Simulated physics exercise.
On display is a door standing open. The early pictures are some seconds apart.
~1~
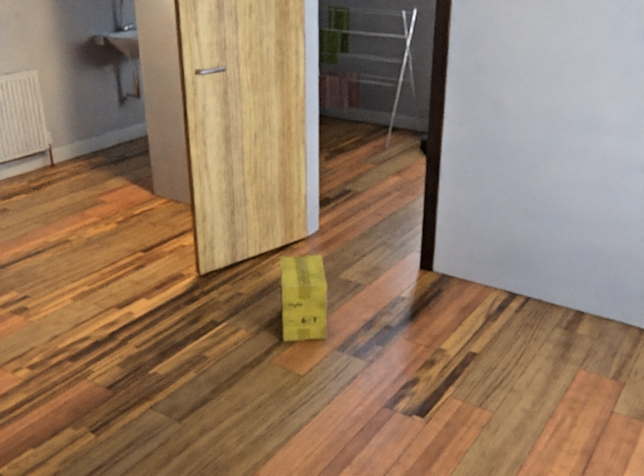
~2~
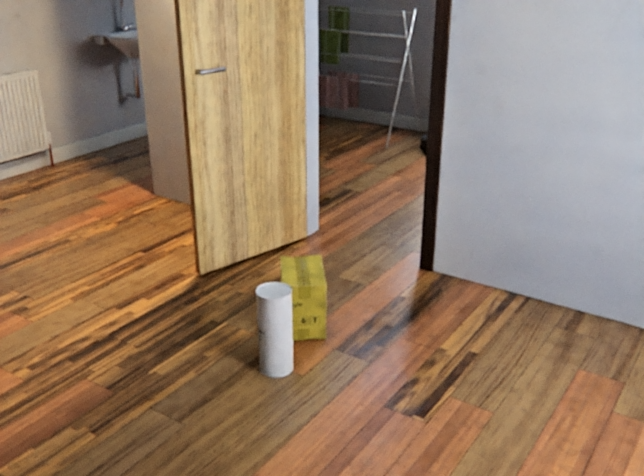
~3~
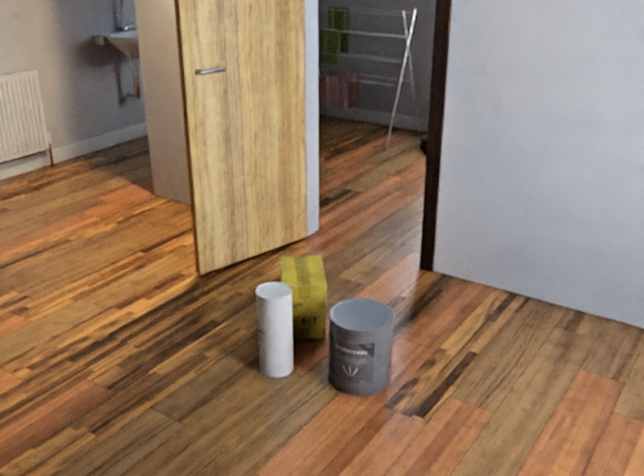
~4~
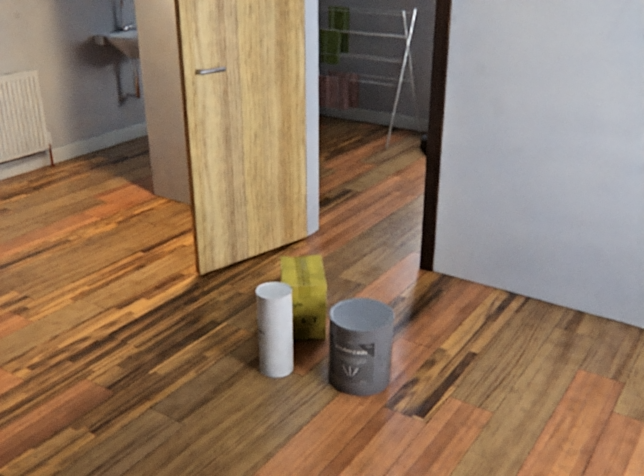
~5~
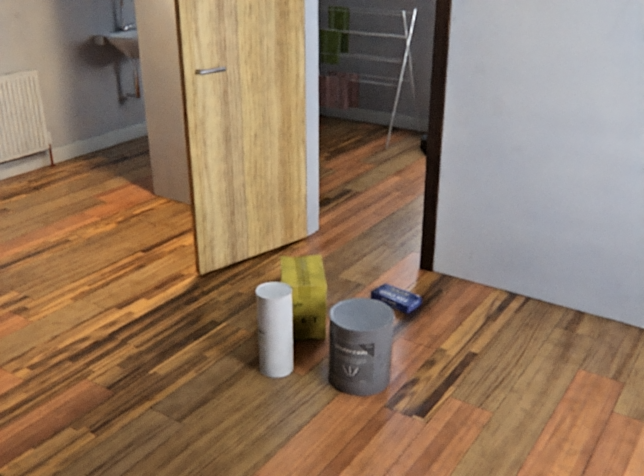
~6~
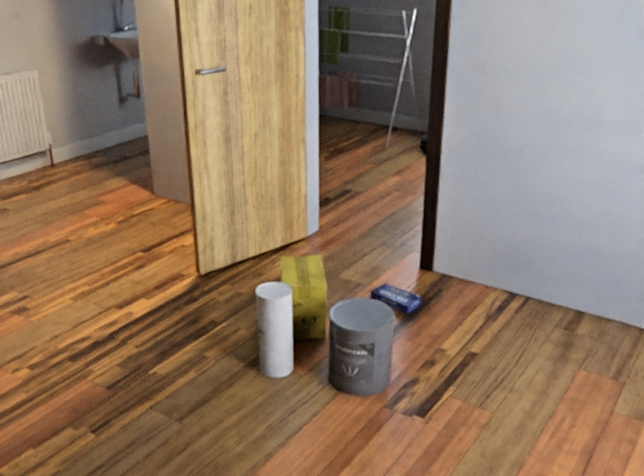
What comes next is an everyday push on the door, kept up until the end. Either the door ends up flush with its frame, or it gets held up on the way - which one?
It ends up flush with the frame.
Then, 0.70 s past the last view, door 67° open.
Then, 1.10 s past the last view, door 29° open.
Finally, door 0° open; all 4 still in place. Final places as the last picture's camera would see them, blue packet near (396, 298).
